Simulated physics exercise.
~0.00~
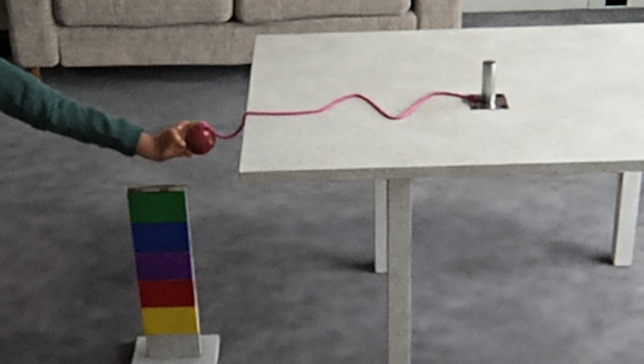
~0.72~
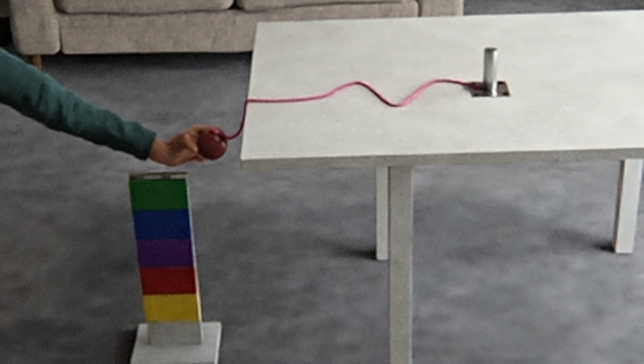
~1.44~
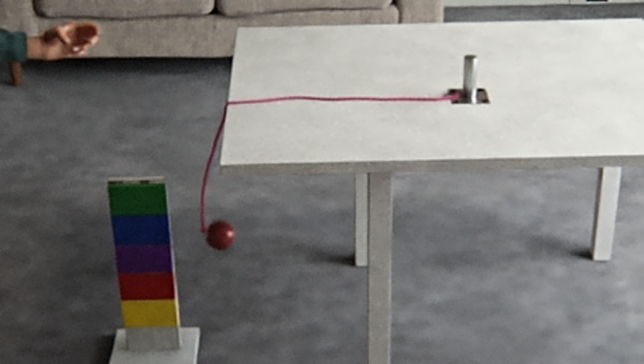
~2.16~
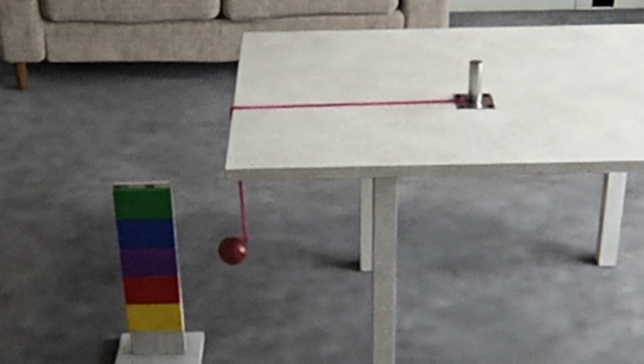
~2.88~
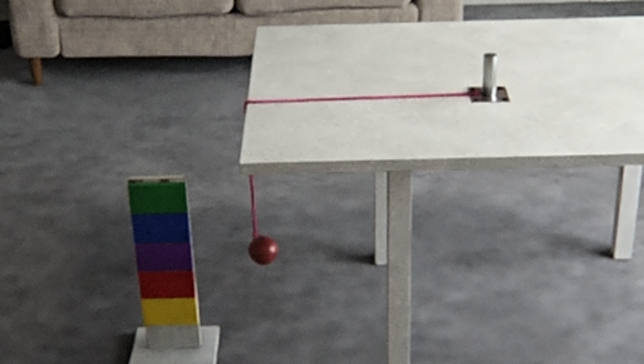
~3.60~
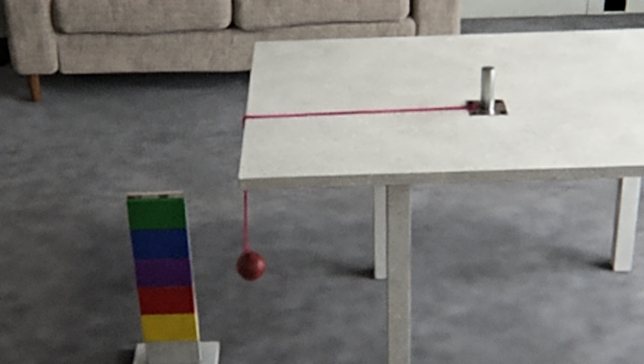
A hand in a green sleeve reaches in from the left, holding a red ball-like apple just off the edge of a white table in a grey-carpeted room, seen from slightly above with a beige sofa behind. A slack pinkish-red cord runs across the tabletop to a short metal post. Below stands an upright scale banded green, blue, purple, red and yellow from the top down. The hand lets go and draws back, and the apple drops, pulling the cord straight. It swings slightly beneath the edge and ends hanging level with the purple band.
